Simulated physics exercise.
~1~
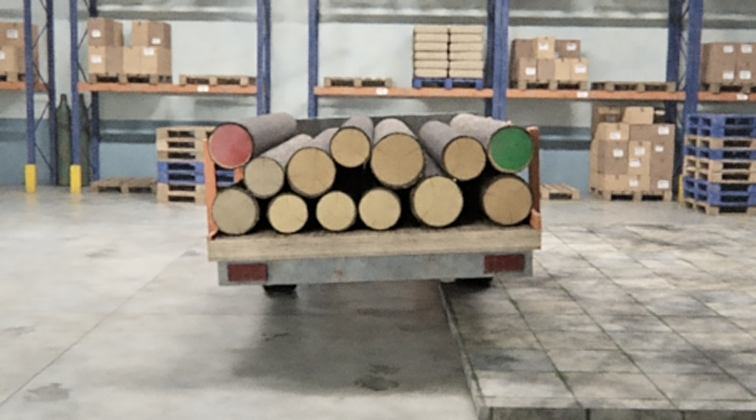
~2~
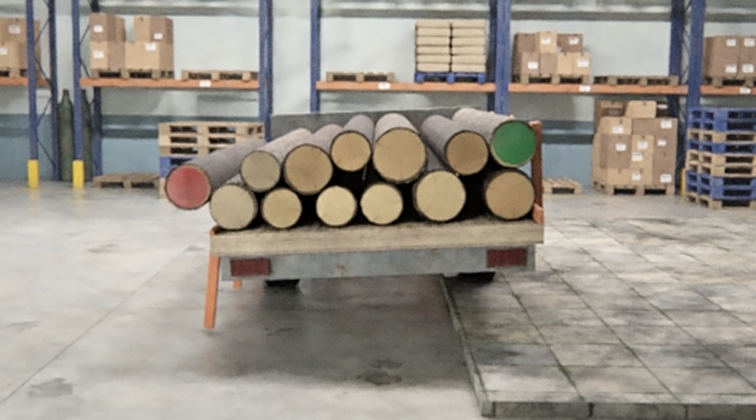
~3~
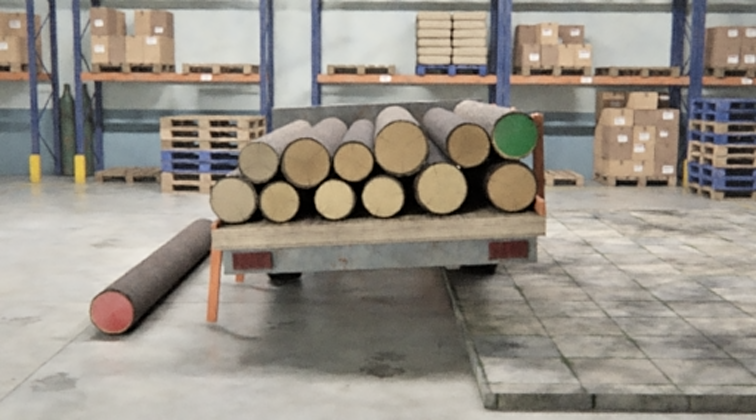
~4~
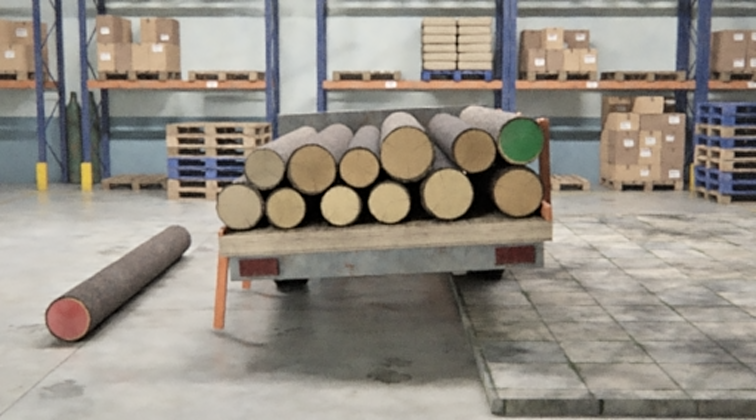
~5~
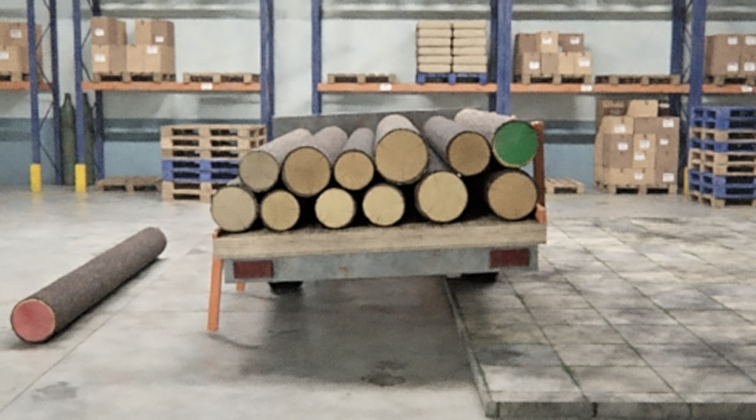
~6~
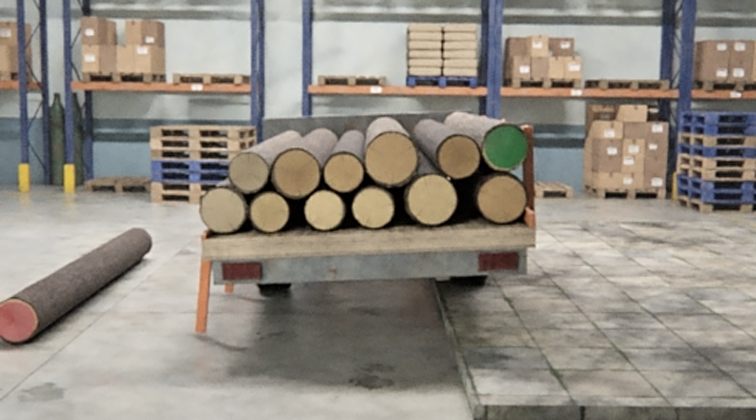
Low trailer of timber poles dropping its left posts, the red-ended pole rolling off onto the floor, the green-ended one staying aboard.
